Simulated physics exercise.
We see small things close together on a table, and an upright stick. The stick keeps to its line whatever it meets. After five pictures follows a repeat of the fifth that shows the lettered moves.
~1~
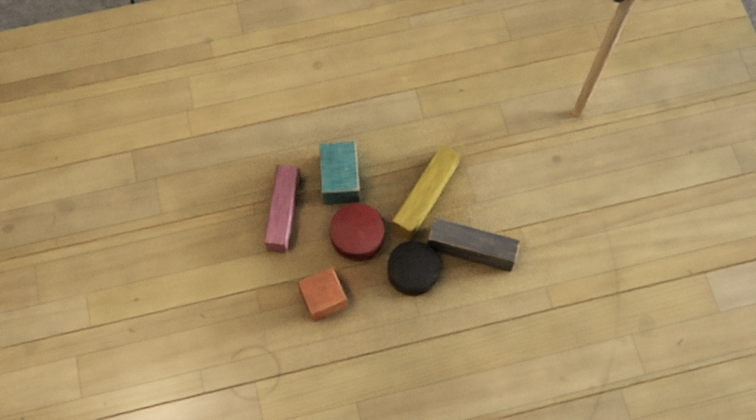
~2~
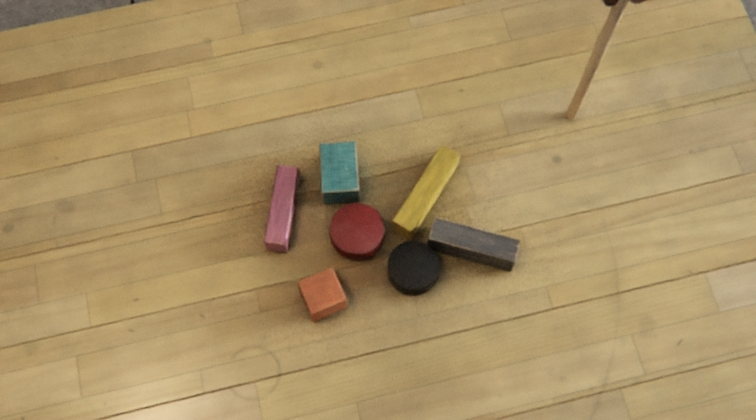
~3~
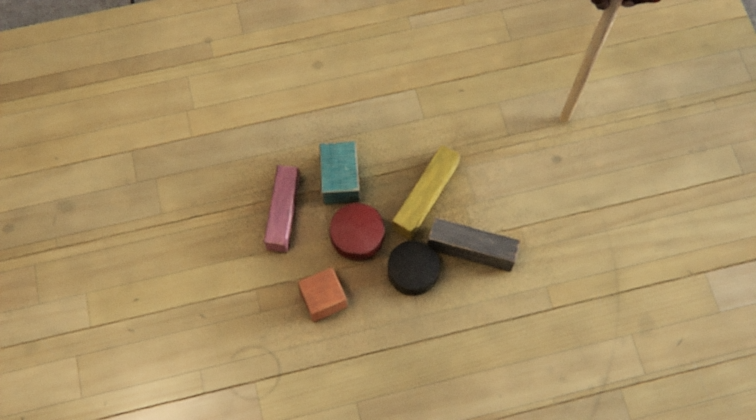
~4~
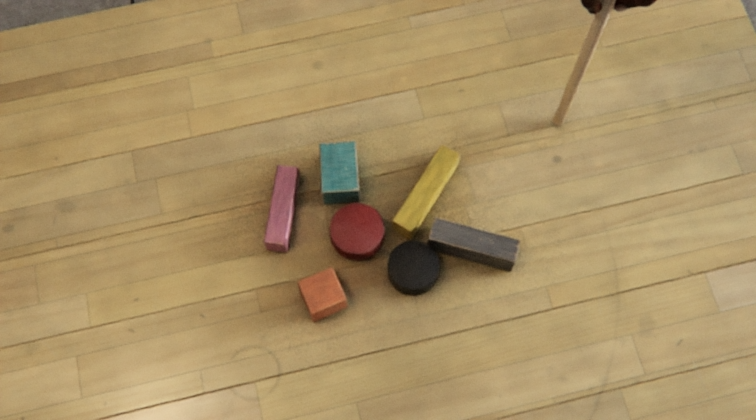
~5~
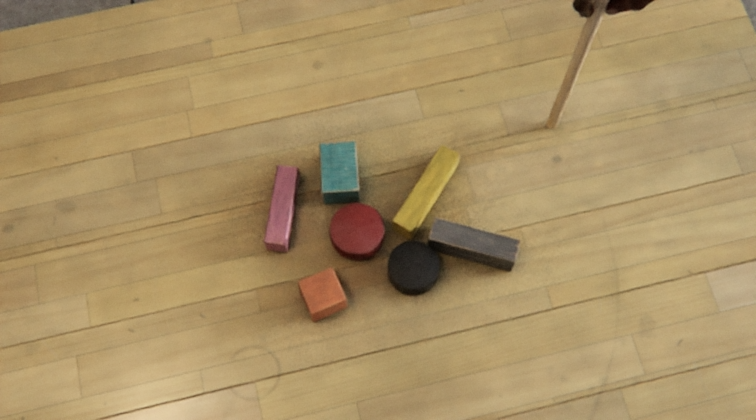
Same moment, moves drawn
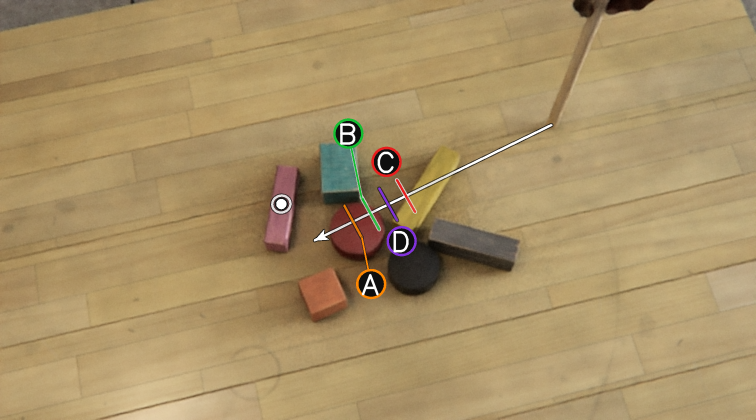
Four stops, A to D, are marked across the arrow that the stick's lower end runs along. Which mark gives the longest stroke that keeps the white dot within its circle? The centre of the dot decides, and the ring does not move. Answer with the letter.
Mark B.
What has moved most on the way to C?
The yellow bar.
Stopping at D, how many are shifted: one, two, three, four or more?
Two.
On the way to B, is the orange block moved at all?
By then, no.
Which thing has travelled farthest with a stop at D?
The yellow bar has gone farthest.
On the marked copy, A at (353, 222); B at (370, 213); C at (406, 196); D at (388, 204); the arrow from (551, 125) to (315, 240); the white dot at (281, 204).
With B. Early on, foot of the stick (488, 156).
Further on, foot of the stick (422, 189); yellow bar (405, 190).
At the end, foot of the stick (370, 214); yellow bar (353, 207); red tin (308, 238); the dot is still in its ring.
As for the rest, A shifts the dotted thing to (265, 201); C keeps the dot in but is short; D keeps the dot in but is short.
